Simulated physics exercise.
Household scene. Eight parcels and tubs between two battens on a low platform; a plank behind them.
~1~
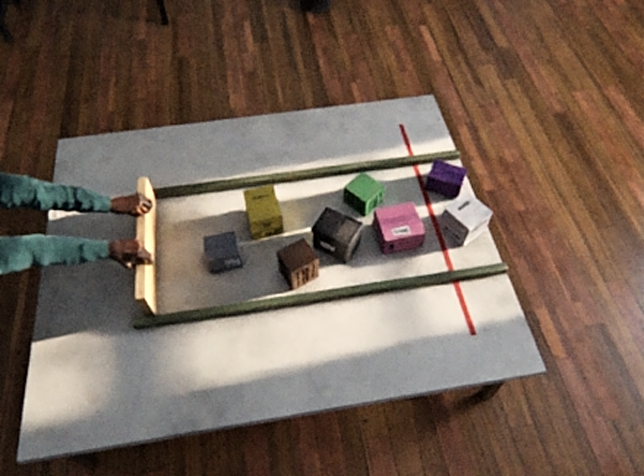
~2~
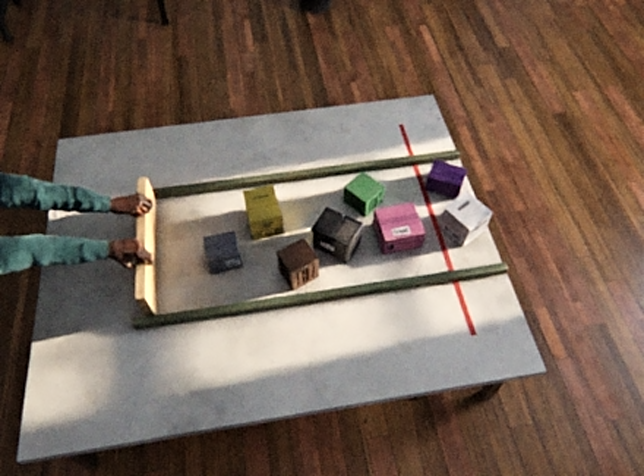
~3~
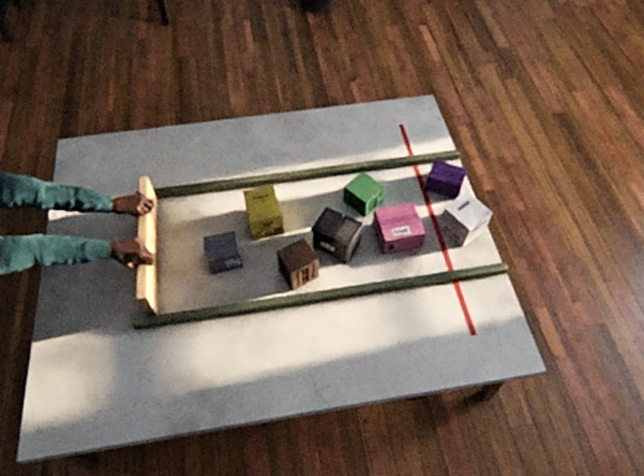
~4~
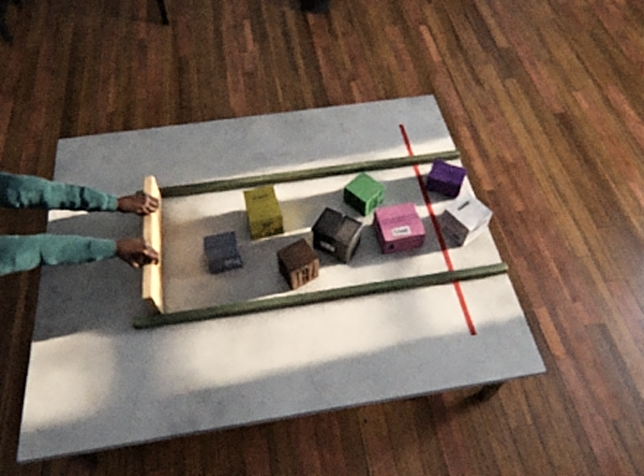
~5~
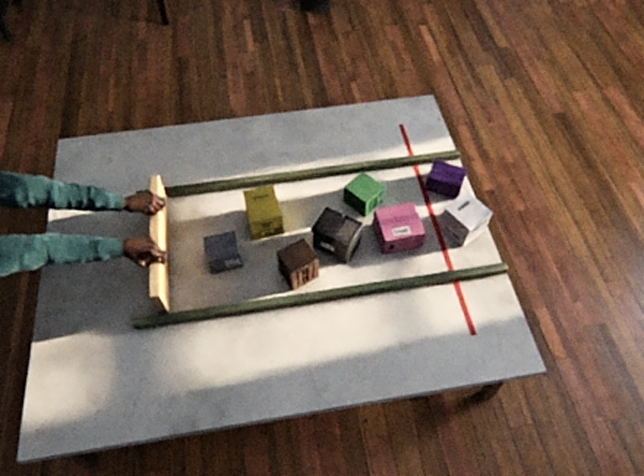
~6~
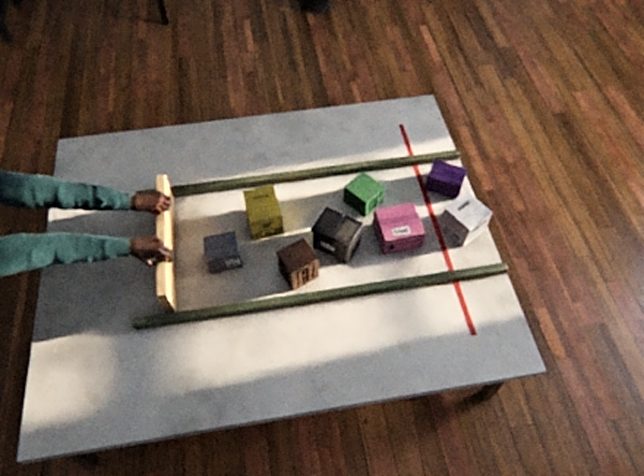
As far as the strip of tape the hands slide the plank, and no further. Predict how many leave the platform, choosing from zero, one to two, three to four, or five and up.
The count is three to four.
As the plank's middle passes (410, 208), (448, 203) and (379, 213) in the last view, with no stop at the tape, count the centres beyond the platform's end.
The numbers are 3, 5 and 1.
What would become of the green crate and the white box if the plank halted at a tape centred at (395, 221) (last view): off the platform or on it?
The green crate stays put and the white box is gone.
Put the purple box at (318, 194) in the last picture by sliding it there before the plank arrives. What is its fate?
It is safe.
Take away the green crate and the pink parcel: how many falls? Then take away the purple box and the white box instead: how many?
First 2, then 1.
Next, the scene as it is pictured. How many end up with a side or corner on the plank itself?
Contact count: 3.
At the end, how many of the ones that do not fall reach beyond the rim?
The count is 2.
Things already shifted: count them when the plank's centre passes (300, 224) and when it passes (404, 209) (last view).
At the first spot the count is 5, and at the second it is 8.
Soon after, none off yet; white box at rest near (465, 219); purple box at rest near (446, 179); pink parcel at rest near (398, 228).
In the end, the number that fall off is three or four; gone, pink parcel, purple box and white box.
